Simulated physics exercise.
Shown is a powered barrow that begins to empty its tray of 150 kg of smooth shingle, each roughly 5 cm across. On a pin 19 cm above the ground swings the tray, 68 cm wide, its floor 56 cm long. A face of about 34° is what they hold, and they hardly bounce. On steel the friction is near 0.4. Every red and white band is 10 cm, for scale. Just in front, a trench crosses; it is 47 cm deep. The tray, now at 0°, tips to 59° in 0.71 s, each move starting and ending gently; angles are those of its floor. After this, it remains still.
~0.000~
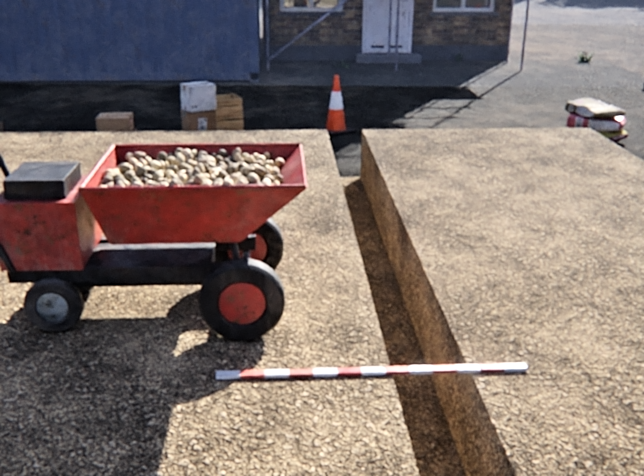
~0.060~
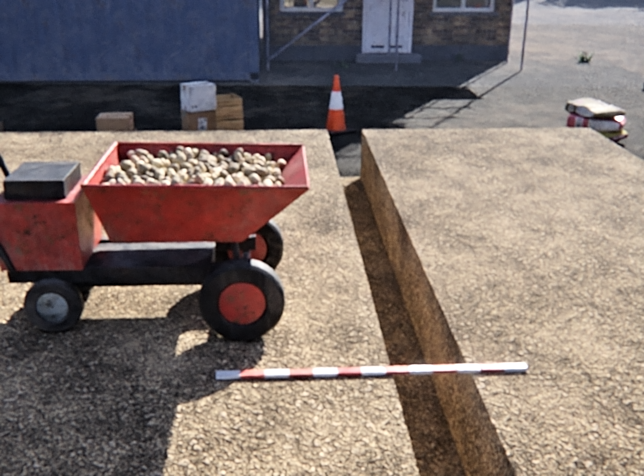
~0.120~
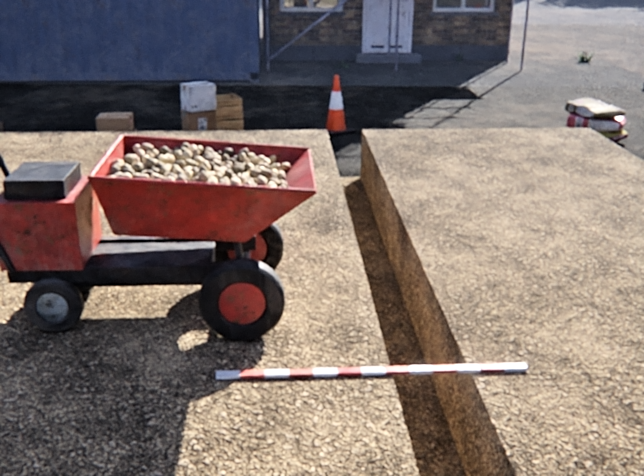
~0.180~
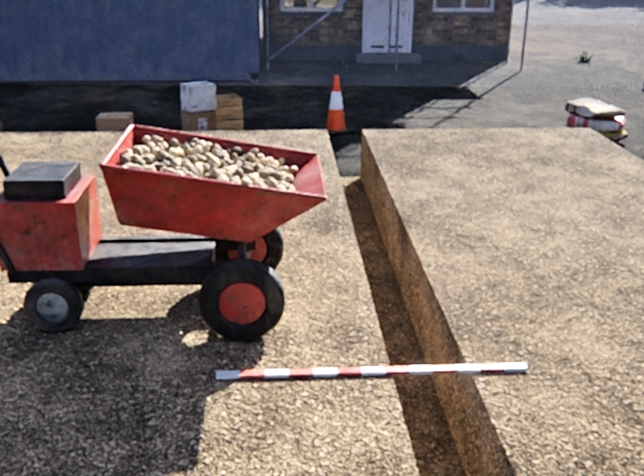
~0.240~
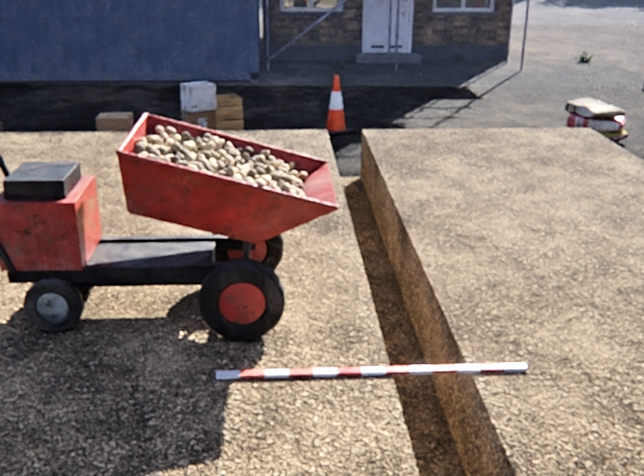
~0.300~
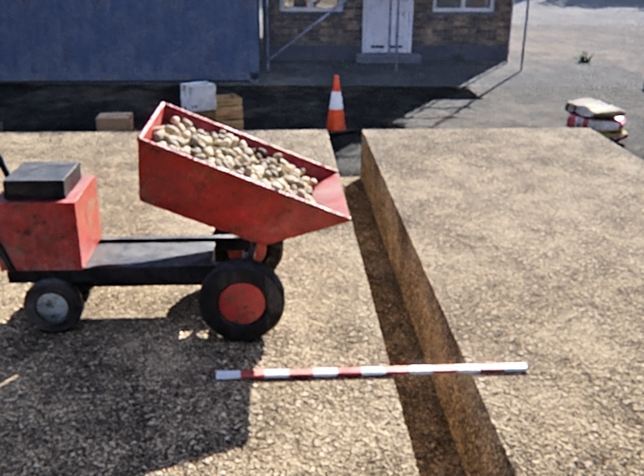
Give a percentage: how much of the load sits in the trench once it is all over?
75 %.
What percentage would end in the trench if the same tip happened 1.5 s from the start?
In that case some 95 per cent.
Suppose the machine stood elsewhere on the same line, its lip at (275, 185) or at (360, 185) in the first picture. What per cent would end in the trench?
I'd expect close to 90 per cent at the first and 30 per cent at the second.
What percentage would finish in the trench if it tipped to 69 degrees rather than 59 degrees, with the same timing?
It would be near 85 per cent.
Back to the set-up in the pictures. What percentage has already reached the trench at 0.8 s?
At that moment: Approx. 20 %.
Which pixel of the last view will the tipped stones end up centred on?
In the last view, about (416, 365).
After 0.5 s the floor is at 50°; 100 % in the tray; the foremost stones are at (356, 241).
After 0.8 s the floor is at 59°; 77 % in the tray, 1 % short of the trench, 22 % in the trench; the foremost stones are at (437, 324).
After 1.2 s the floor is at 59°; 24 % in the tray, 52 % in the trench, 24 % past the trench; the foremost stones are at (559, 296).
After 3.1 s the floor is at 59°; 0 % in the tray, 75 % in the trench, 25 % past the trench; the foremost stones are past the picture's edge.
